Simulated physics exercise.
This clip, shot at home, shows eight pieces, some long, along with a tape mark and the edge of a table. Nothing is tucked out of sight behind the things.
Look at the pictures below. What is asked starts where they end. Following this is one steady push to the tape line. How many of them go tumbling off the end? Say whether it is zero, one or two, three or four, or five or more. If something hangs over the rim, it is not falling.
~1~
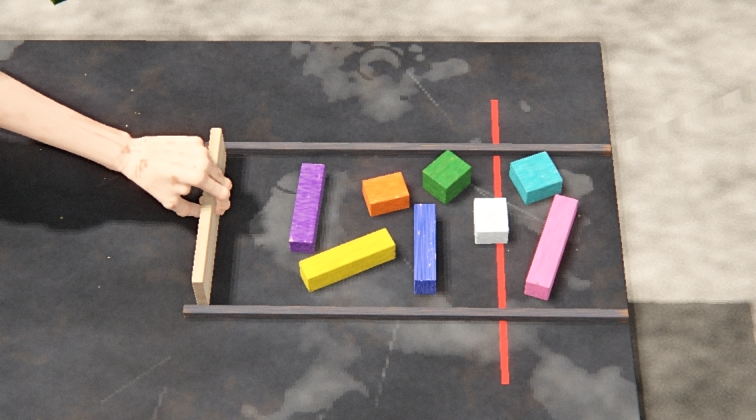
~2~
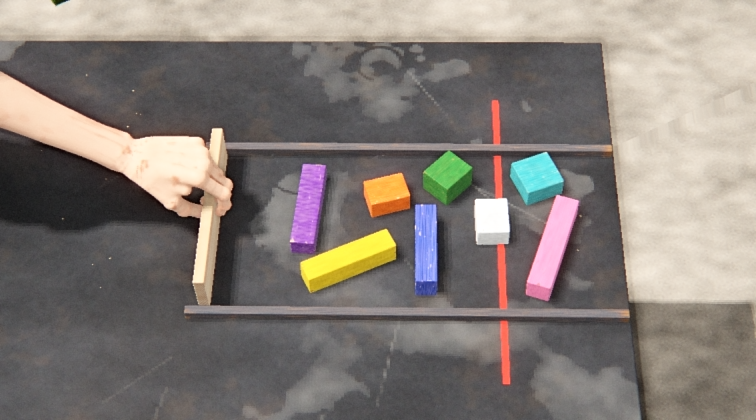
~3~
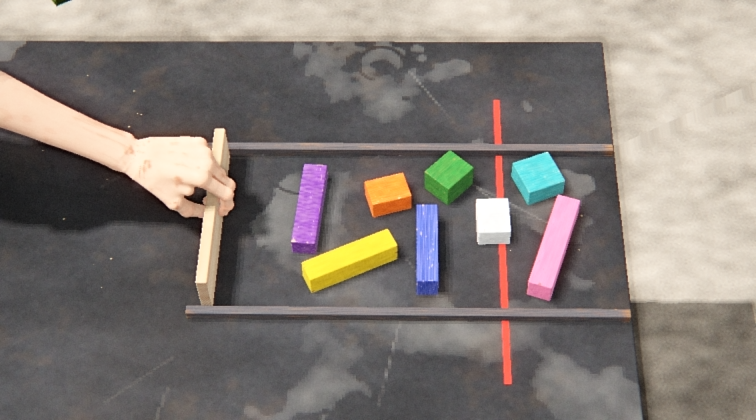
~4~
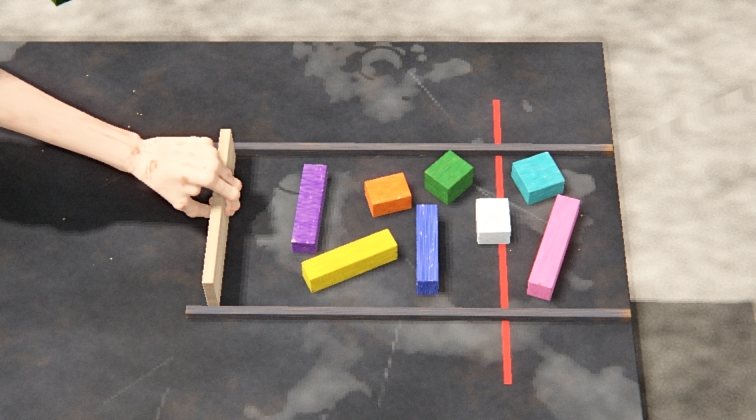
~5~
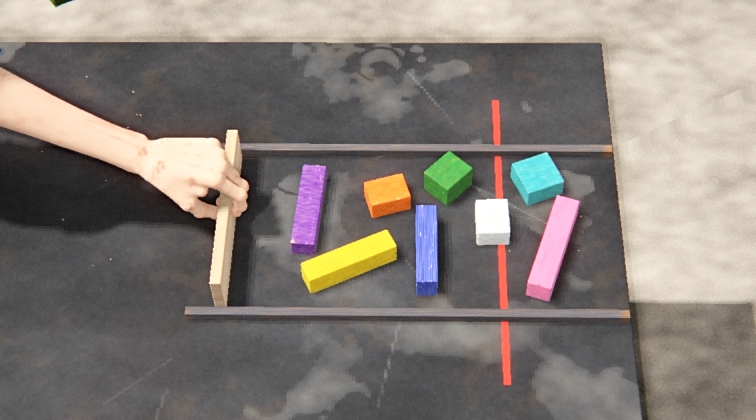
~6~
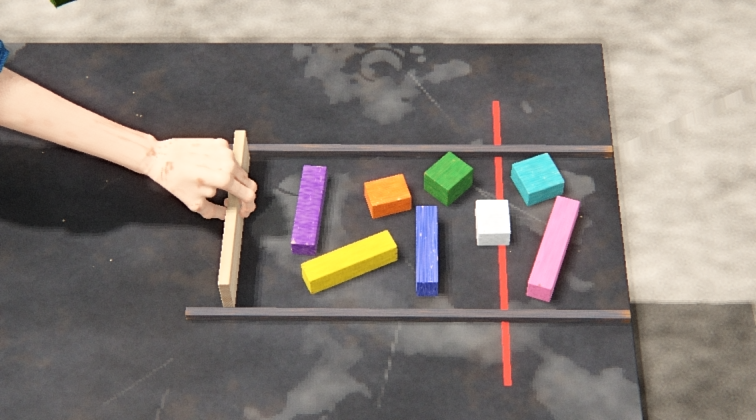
I would say zero.
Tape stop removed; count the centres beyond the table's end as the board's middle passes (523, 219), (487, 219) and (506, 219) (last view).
Counts per position: 0 / 0 / 0.
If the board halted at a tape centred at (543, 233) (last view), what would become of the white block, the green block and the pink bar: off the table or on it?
This time the white block drops; after it, the green block does not drop; finally, the pink bar drops.
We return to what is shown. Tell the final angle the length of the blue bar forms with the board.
Misalignment: Close to 20°.
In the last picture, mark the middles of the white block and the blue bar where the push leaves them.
Roughly (582, 212); the other one roughly (556, 267).
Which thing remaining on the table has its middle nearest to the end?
The pink bar.
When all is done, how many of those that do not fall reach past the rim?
1 of them.
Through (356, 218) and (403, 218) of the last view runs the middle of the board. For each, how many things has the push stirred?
By then 4, and 6.
Soon after, none off yet; pink bar at rest near (554, 248); turquoise block at rest near (538, 179); white block at rest near (493, 222).
Then, none off yet; pink bar at rest near (554, 248); turquoise block at rest near (538, 179); white block moved about its own width near (520, 225).
At rest, the number that fall off is zero.
